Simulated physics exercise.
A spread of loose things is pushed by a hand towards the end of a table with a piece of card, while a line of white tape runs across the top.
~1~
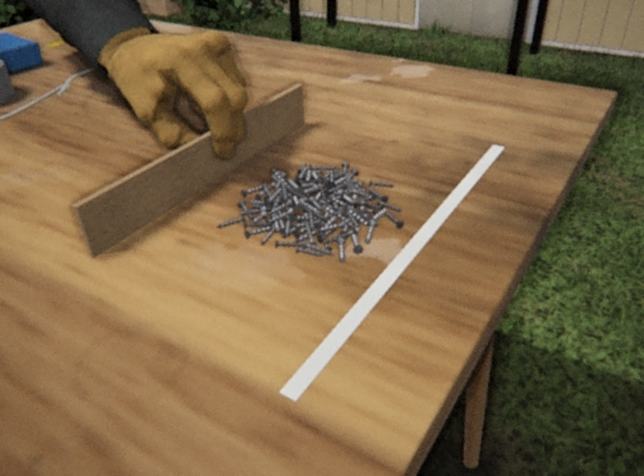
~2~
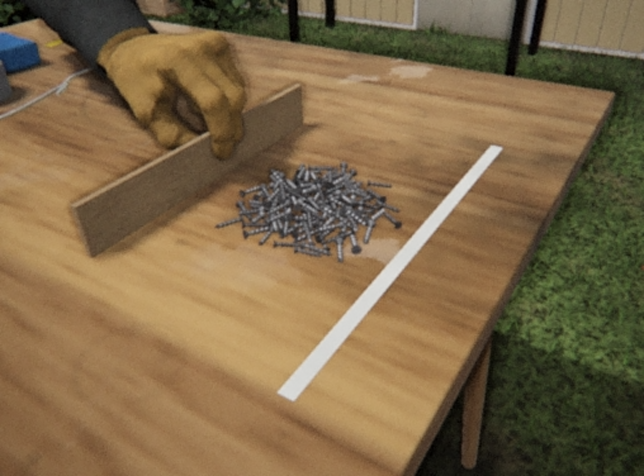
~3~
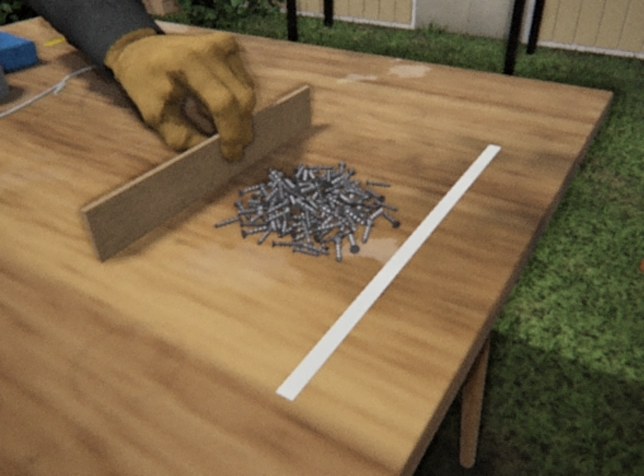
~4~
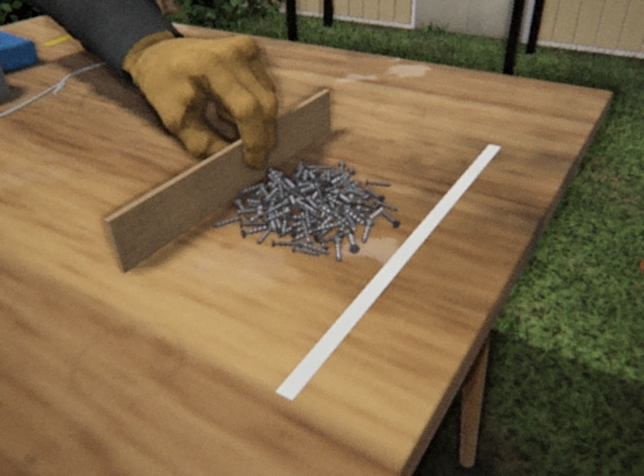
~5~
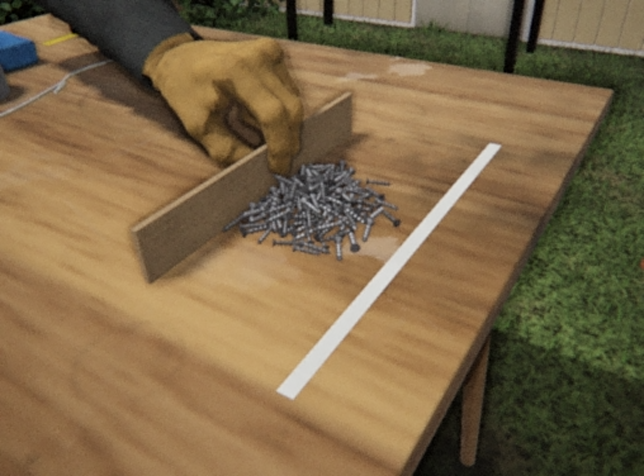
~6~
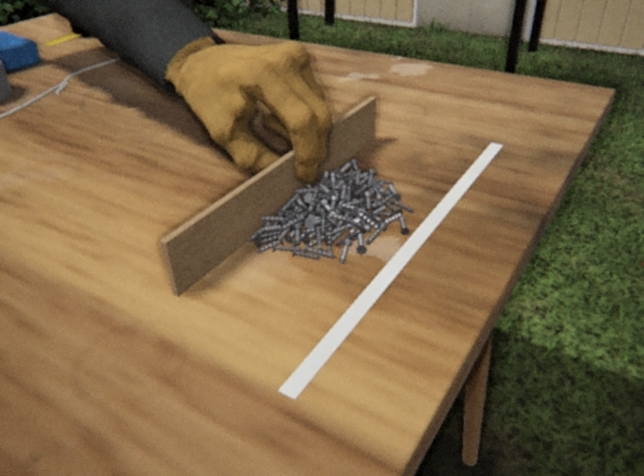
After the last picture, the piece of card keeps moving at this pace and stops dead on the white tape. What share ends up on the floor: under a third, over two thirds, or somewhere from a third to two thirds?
The fraction swept off is lower than a third.
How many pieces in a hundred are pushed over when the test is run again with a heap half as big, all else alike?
0 % or thereabouts.
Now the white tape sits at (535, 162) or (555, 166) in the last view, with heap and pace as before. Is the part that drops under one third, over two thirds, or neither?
Over two thirds, then above two thirds.
Shortly afterwards, piece of card still moving, near (360, 172); heap all on the table, its front near (458, 248).
Next, piece of card stopped at the white tape; heap only a few over the edge.
Some moments later, piece of card stopped at the white tape; heap near a quarter over the edge.
In the end, piece of card stopped at the white tape; heap near a quarter over the edge.
